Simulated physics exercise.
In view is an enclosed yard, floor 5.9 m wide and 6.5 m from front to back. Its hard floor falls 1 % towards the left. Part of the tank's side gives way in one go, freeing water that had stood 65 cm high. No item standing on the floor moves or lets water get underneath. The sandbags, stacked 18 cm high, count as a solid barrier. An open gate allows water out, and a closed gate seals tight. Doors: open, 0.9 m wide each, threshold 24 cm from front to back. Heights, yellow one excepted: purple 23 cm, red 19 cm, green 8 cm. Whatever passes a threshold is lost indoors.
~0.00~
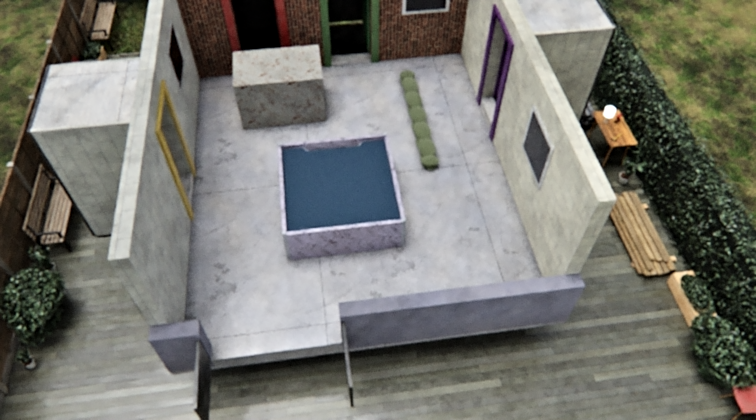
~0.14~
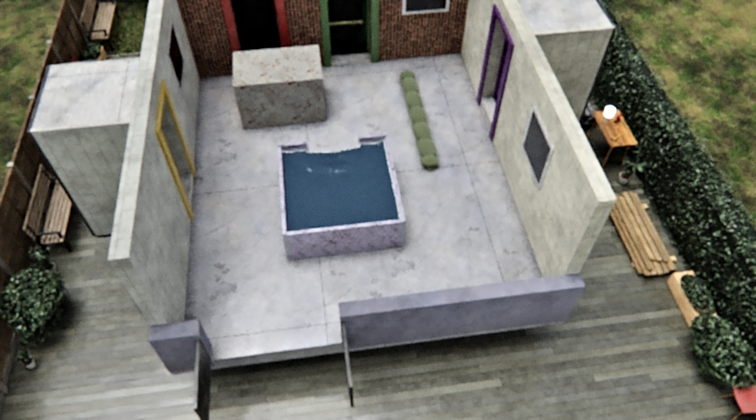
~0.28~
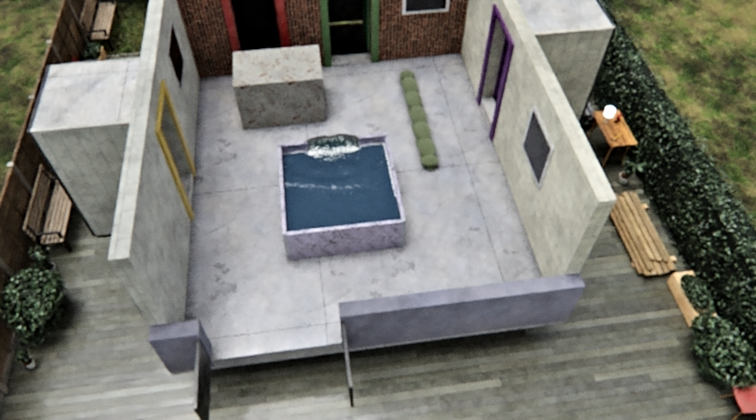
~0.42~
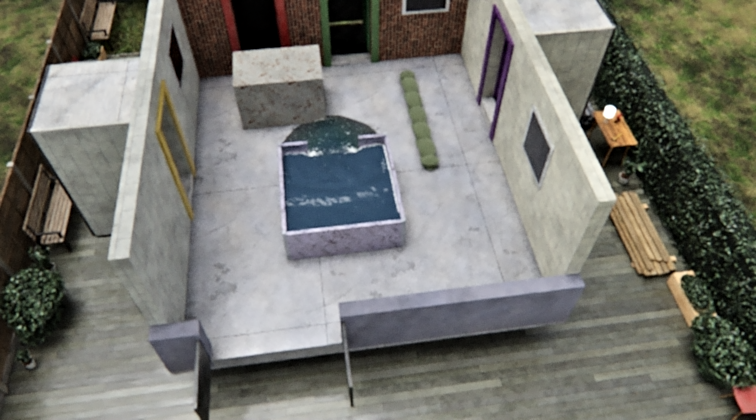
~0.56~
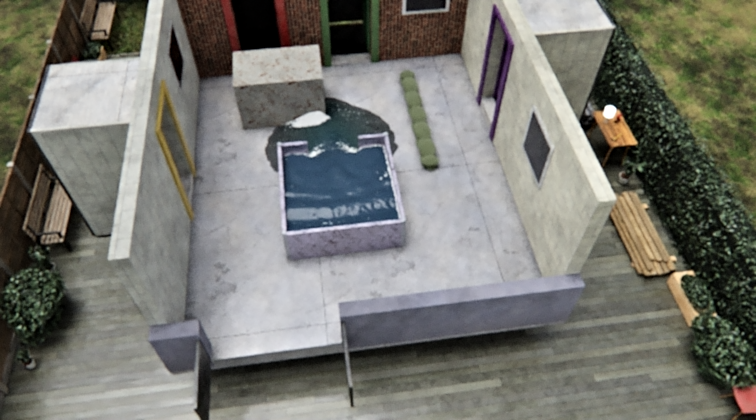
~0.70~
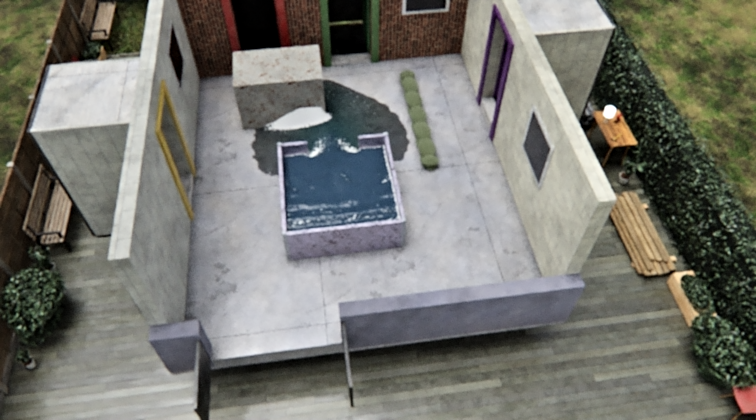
A walled yard with a square tank of still water sat in view, then water poured out through the tank's far side and spread across the pale floor around the stone block's base.
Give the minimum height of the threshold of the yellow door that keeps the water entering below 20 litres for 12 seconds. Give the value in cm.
Minimum height: About 7 cm.
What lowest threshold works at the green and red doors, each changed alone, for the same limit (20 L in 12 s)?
Some 21 cm for green, some 9.5 cm for red.
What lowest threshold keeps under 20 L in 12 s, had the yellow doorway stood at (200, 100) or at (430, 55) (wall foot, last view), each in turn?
Minimums: Roughly 9.5 cm and 7.5 cm.
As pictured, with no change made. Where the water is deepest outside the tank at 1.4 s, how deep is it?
38 cm.
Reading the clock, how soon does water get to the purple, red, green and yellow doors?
The purple door gets it at 3.0 s, the red door at 1.6 s, the green door at 1.0 s and the yellow door at 1.8 s.
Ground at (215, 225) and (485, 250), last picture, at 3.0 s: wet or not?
Taking them in turn, they come out submerged and spared.
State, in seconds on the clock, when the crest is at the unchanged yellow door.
2.6 s.
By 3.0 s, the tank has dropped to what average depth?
Near 30 cm, averaged.
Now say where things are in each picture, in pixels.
In the first picture, still water, 65 cm deep, in the tank at (339, 184); the yellow door at (178, 158) is dry.
In the second picture, water pours out on the far side and has run 0.3 m, to a hidden place; about 7 cm deep outside, 65 cm at the back.
In the third picture, the front is at (314, 140), 0.8 m from the gap on the far side; 0.8 m2 of floor is wet, 65 cm left at the back.
In the fourth picture, the front is at (326, 118), 1.4 m from the gap on the far side; 1.9 m2 of floor is wet, 65 cm left at the back.
In the fifth picture, the gap is on the far side, the front 1.9 m out at a hidden place; the back of the tank holds 61 cm.
In the sixth picture, water pours out on the far side and has run 2.5 m, to a hidden place; about 5 cm deep outside, 55 cm at the back; the yellow door at (178, 158), 2.7 m from the gap, is still 1.6 m from the nearest water.
After 1.4 s water covers 25 % of the floor, deepest (38 cm) near (312, 124); it has not reached the yellow door.
After 3.0 s water covers 45 % of the floor, deepest (24 cm) near (394, 60); 11 cm at the yellow door, 0 litres in over its 14 cm threshold.
After 12.0 s water covers 95 % of the floor, deepest (10 cm) near (200, 89); 6 cm at the yellow door, 0 litres in over its 14 cm threshold.
At the yellow door as built, the water arrived by 1.9 s and peaked near 13 cm at 2.6 s.
With a threshold of 5.5 cm, 37 litres would have come in within the 12 s; with 7.5 cm, 15 litres. So under 20 litres takes about 7 cm.
